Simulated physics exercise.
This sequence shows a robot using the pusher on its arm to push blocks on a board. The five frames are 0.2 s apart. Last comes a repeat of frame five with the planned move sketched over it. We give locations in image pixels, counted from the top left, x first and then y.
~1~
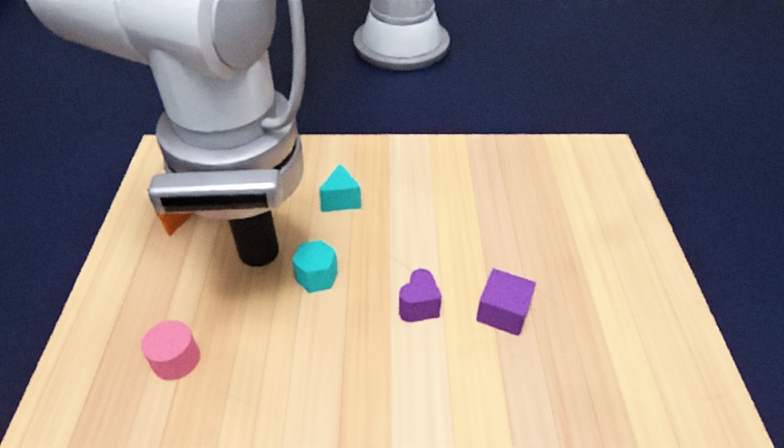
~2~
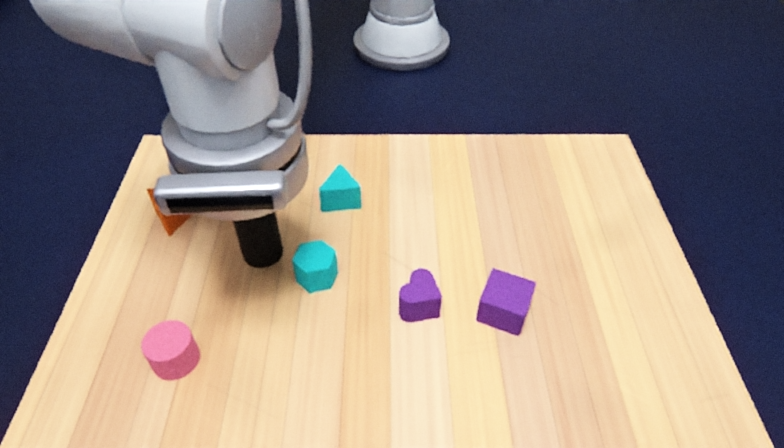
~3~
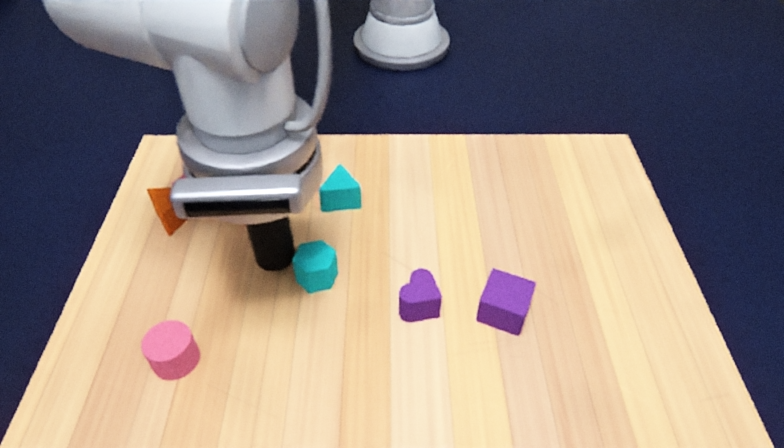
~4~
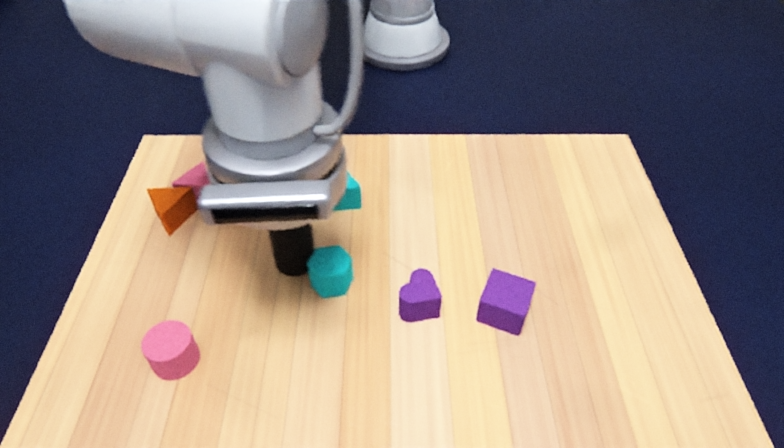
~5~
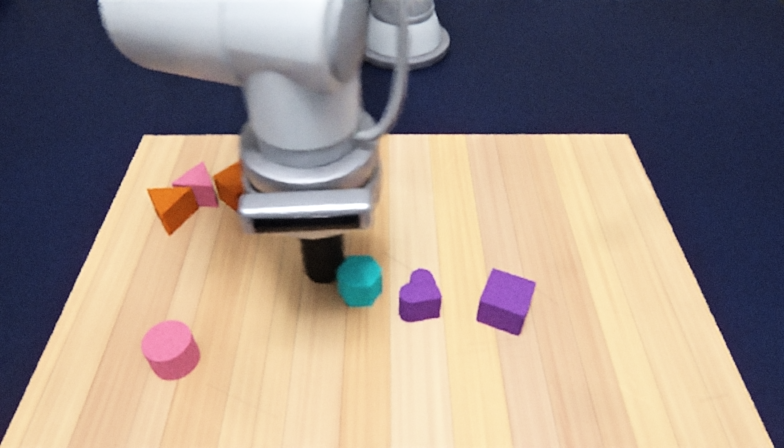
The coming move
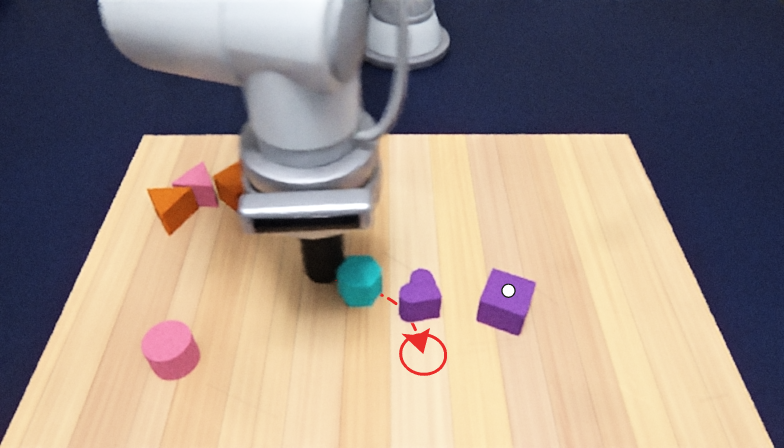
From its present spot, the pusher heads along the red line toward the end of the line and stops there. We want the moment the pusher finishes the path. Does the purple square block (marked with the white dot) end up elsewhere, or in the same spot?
That block gets shifted.
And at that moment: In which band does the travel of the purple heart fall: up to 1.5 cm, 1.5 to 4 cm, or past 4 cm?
That block covers upwards of 4 cm.
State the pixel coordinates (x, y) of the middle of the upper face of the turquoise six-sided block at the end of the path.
The top centre is at (471, 345).
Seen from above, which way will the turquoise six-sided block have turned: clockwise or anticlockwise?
Short answer: Counterclockwise.
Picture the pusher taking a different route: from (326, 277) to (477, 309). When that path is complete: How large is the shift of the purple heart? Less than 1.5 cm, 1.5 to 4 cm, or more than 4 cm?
Distance: More than 4 cm.
The drawn path runs from (326, 277) over (369, 290) and (406, 314) to (423, 354); the dot is on the purple square block.
What follows on the original path. One third of the way, pusher (369, 282); turquoise six-sided block (405, 287); purple heart (441, 293), turned 20° anticlockwise.
Two thirds of the way, pusher (406, 305); turquoise six-sided block (446, 311); purple heart (484, 315), turned 25° anticlockwise; purple square block (523, 295), turned 40° anticlockwise.
At the end, pusher (424, 346); turquoise six-sided block (471, 345), turned 25° anticlockwise; purple heart (505, 331), turned 55° anticlockwise; purple square block (529, 296), turned 55° anticlockwise.
